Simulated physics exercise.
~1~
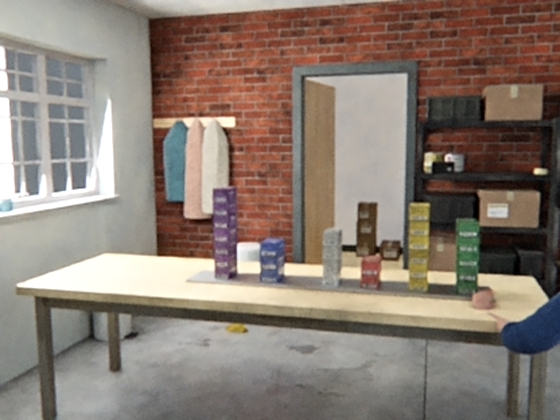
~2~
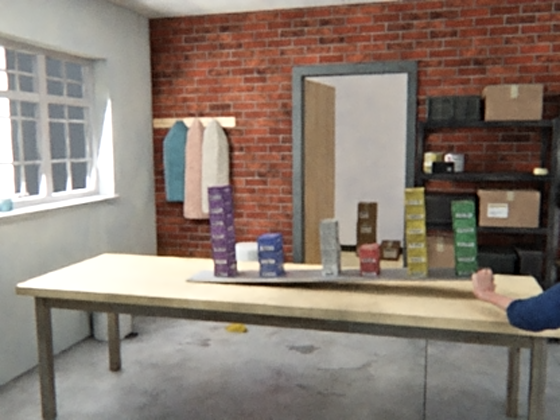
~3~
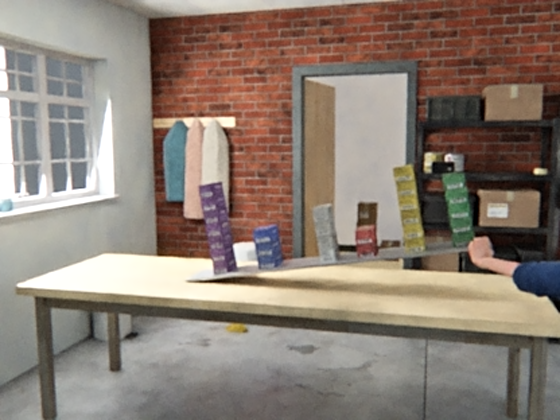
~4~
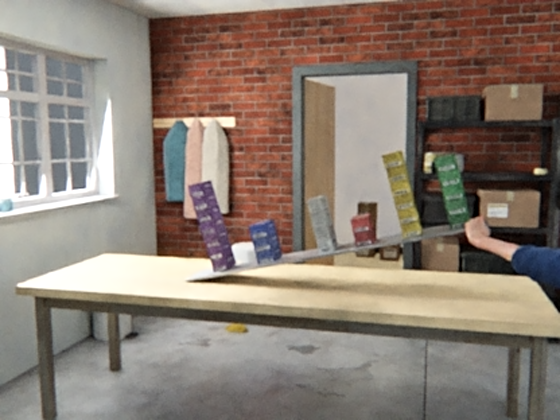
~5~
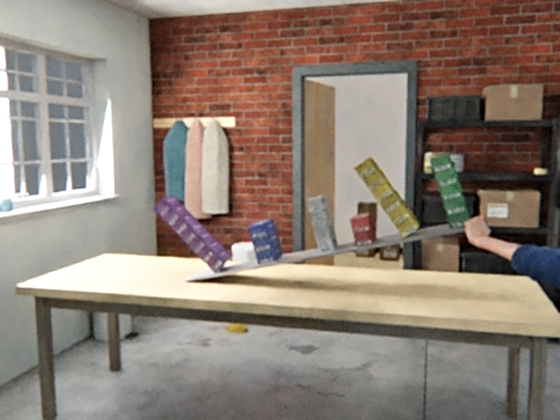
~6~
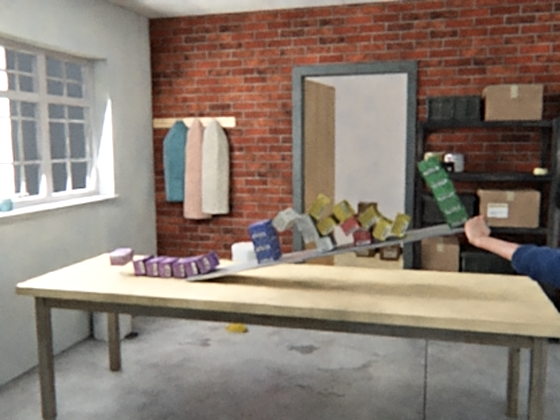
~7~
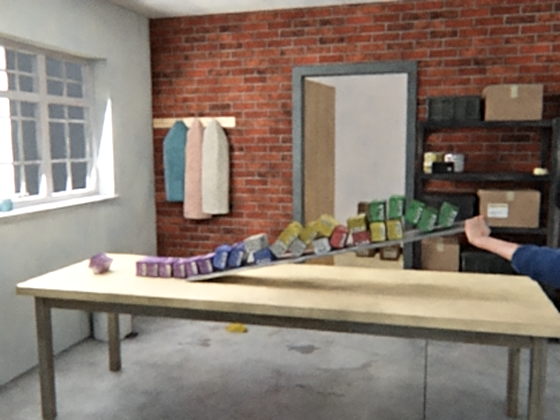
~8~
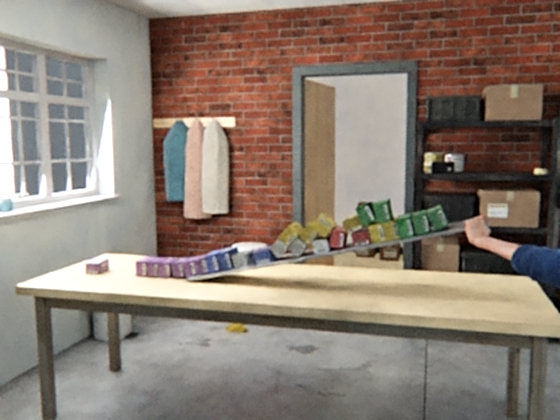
On a workshop table, a hand lifts a board's right end until the coloured stacks topple leftward.
